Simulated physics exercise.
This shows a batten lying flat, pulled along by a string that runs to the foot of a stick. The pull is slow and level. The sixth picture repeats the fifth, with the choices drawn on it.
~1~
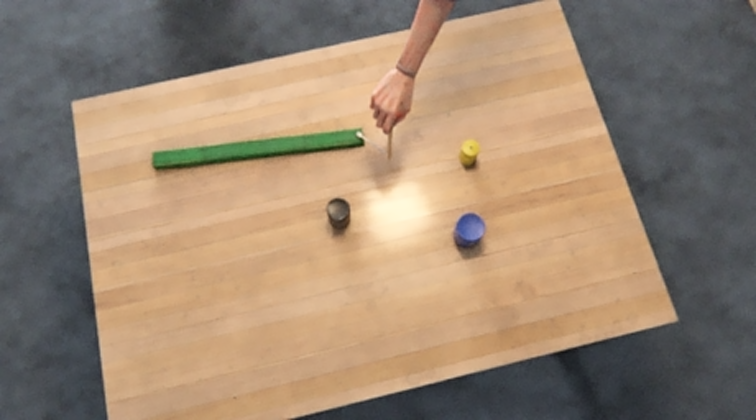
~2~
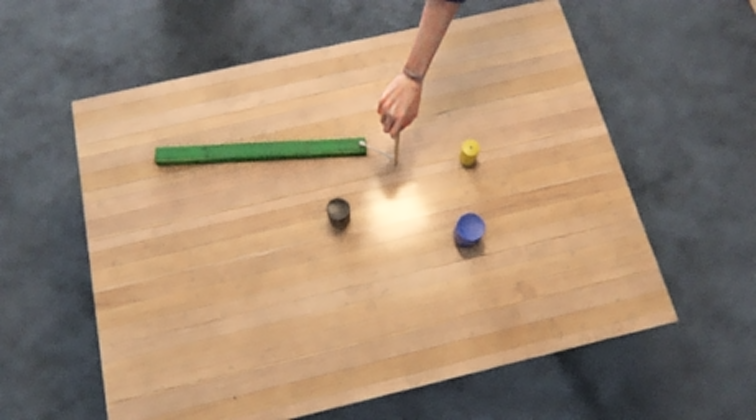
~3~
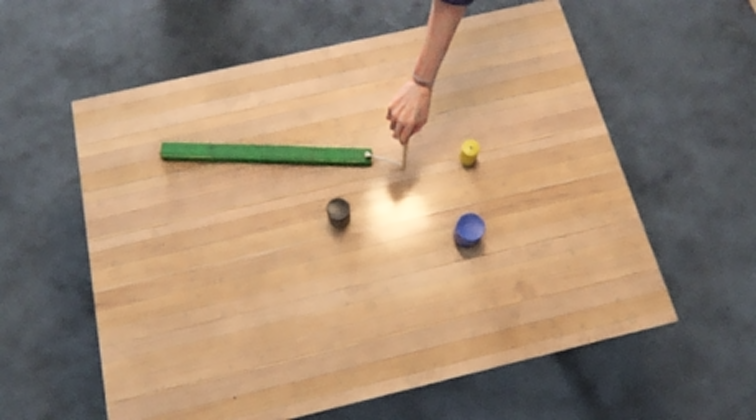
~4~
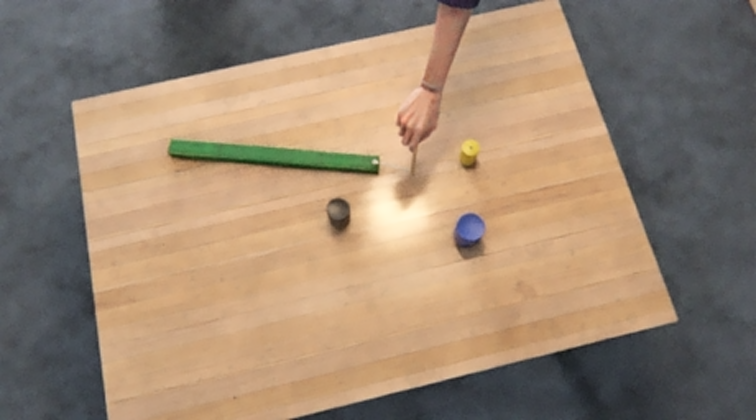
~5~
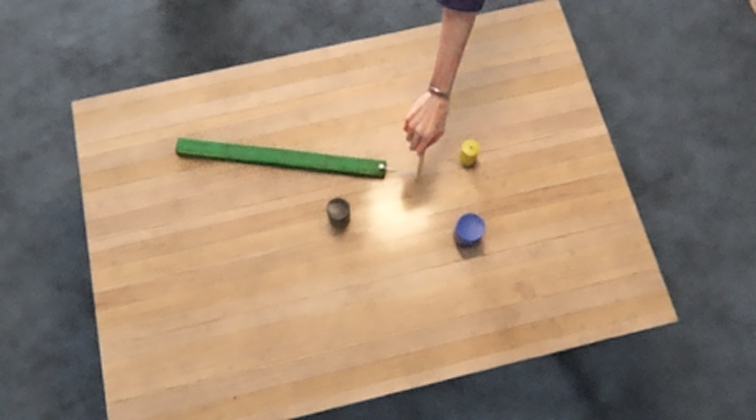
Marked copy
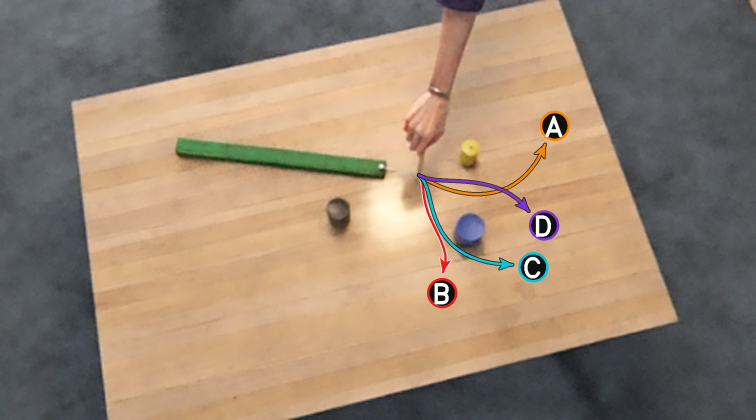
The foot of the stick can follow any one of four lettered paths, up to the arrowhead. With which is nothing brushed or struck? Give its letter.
Path D.
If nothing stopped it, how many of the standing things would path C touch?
It touches one.
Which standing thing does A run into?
It is the yellow candle.
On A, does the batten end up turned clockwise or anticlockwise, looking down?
On that path, anticlockwise.
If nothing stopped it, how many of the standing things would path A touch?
In all, one.
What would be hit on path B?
It is the black jar.
On the copy, A from (419, 175) via (493, 192) to (545, 145); B from (419, 175) via (434, 226) to (443, 272); C from (419, 175) via (446, 238) to (512, 265); D from (419, 175) via (481, 184) to (529, 211).
On D. First, foot of the stick (459, 182), middle of the batten (320, 163).
Then, foot of the stick (502, 191), middle of the batten (362, 168).
Finally, foot of the stick (530, 213), middle of the batten (391, 176); nothing has been touched.
By contrast, A meets the yellow candle; B meets the black jar; C meets the blue jar.
